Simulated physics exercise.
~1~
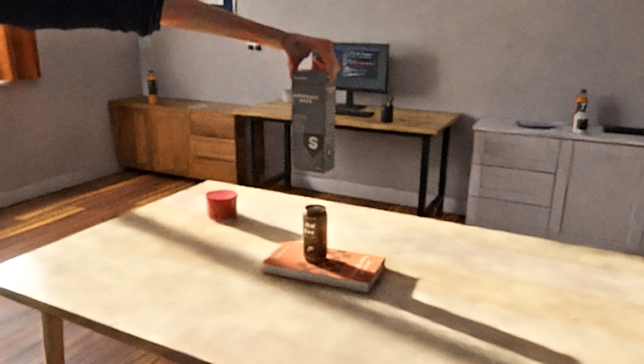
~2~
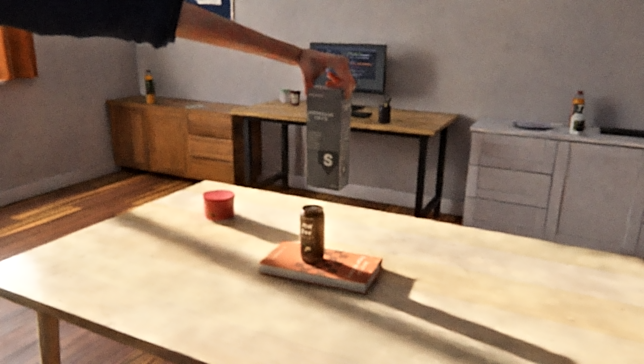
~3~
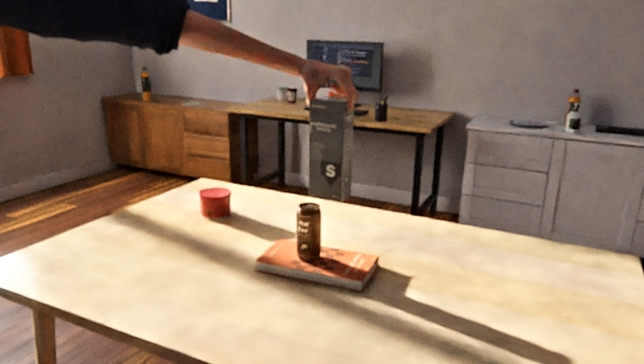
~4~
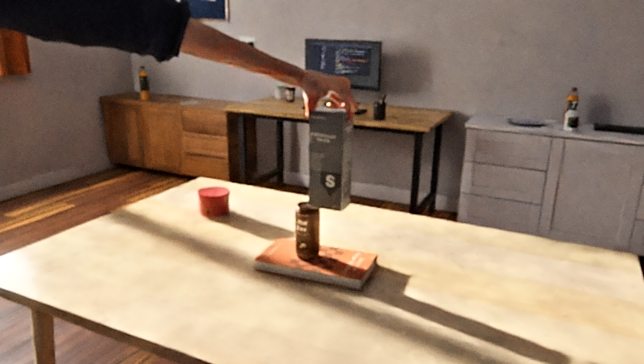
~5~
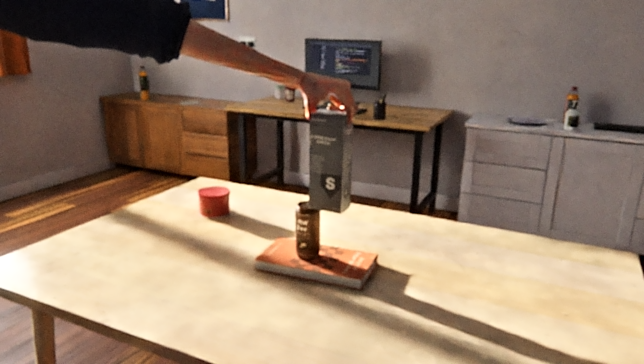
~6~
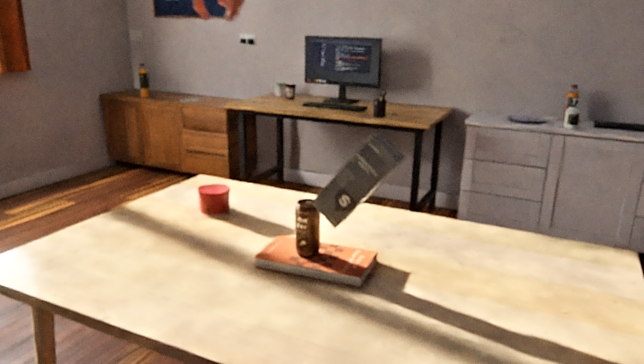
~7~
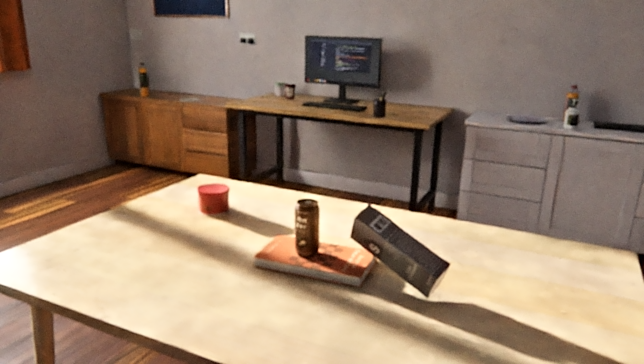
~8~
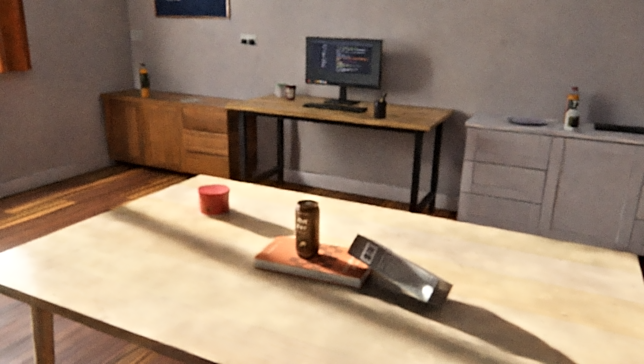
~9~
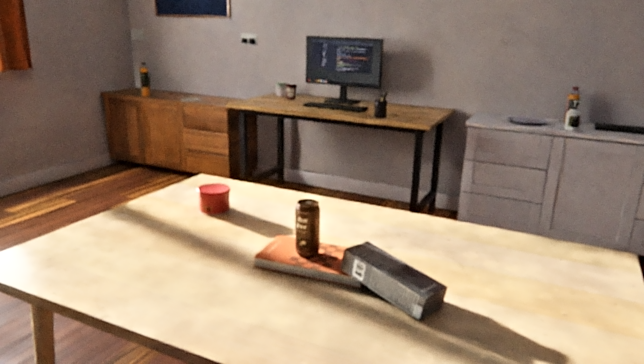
Grey carton lowered by a hand onto a brown can atop an orange book, then toppling right and landing on its side.
